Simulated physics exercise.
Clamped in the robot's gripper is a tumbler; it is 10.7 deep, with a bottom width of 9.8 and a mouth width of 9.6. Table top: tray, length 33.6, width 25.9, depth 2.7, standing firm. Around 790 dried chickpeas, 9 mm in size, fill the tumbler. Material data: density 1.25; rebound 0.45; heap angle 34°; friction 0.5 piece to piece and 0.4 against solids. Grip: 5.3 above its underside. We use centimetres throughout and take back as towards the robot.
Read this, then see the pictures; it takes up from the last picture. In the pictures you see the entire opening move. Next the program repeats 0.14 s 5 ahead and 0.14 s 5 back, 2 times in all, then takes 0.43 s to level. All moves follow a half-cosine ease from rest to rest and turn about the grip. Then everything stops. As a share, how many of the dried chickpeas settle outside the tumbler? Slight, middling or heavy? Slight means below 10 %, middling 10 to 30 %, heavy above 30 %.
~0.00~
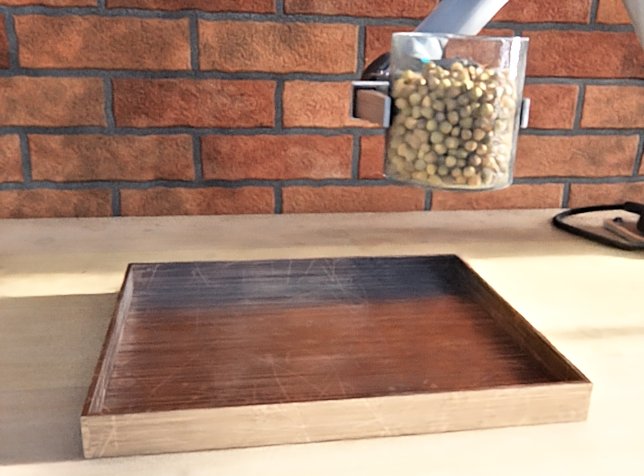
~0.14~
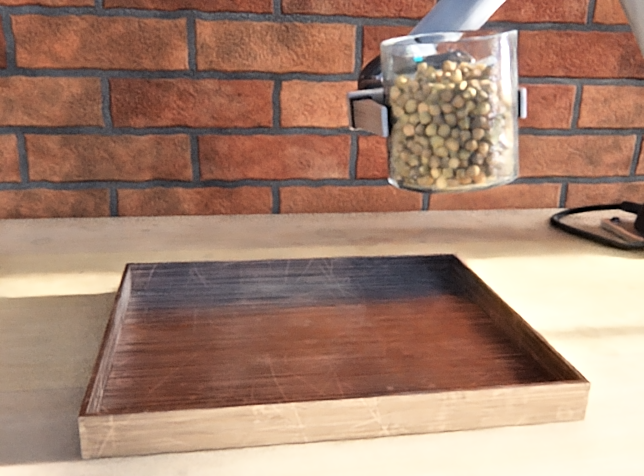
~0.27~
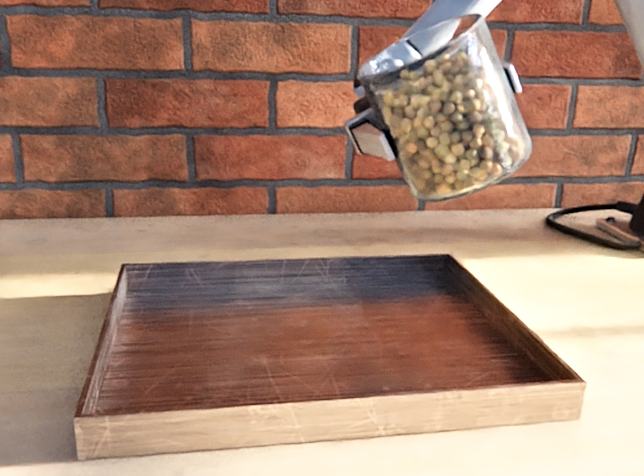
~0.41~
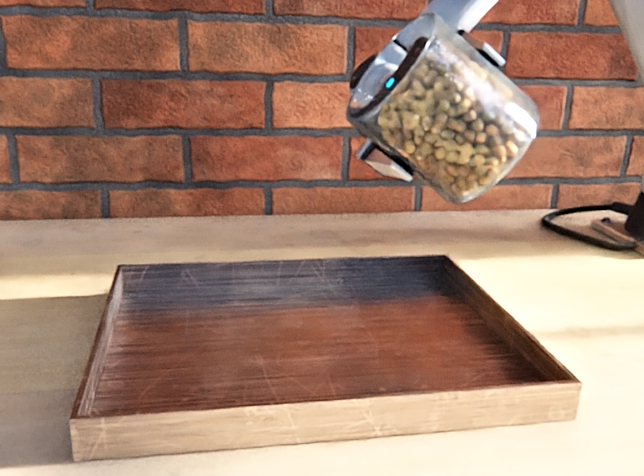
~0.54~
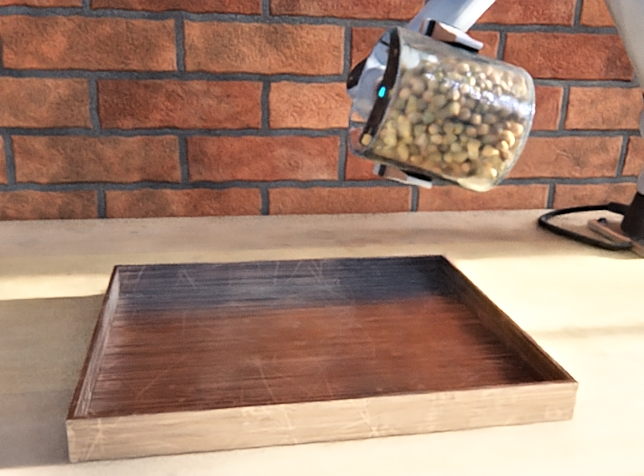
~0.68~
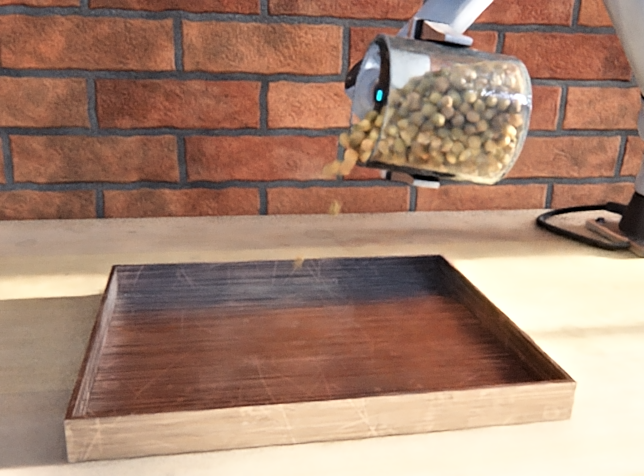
Heavy.
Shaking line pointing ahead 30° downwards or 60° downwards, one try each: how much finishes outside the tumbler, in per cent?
First try about 45 %, second try about 20 %.
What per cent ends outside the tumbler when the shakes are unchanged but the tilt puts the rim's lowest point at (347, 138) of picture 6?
Roughly 30 percent, give or take.
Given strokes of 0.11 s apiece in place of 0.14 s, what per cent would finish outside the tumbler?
That would give around 75 per cent.
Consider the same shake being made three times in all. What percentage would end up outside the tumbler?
It would then be around 75 per cent.
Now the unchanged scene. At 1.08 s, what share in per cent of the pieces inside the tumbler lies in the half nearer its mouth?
Near 40 %.
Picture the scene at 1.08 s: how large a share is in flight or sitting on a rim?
I'd put it near 1 per cent.
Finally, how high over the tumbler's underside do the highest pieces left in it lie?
I'd say near 5.5 cm from the bottom.
After 1.08 s, tilted 82° forward, highest piece 21 above the table; 457 in the tumbler, 324 in the tray, 11 in flight or on a rim.
After 1.47 s, tilted 36° forward, highest piece 22 above the table; 515 in the tray, 273 in the tumbler, 4 on the table or floor.
After 1.87 s, level, highest piece 20 above the table; 515 in the tray, 273 in the tumbler, 4 on the table or floor.
After 2.92 s, level, highest piece 20 above the table; 515 in the tray, 273 in the tumbler, 4 on the table or floor.
At rest, 515 in the tray, 273 in the tumbler, 4 on the table or floor. That is 66 % outside the tumbler.
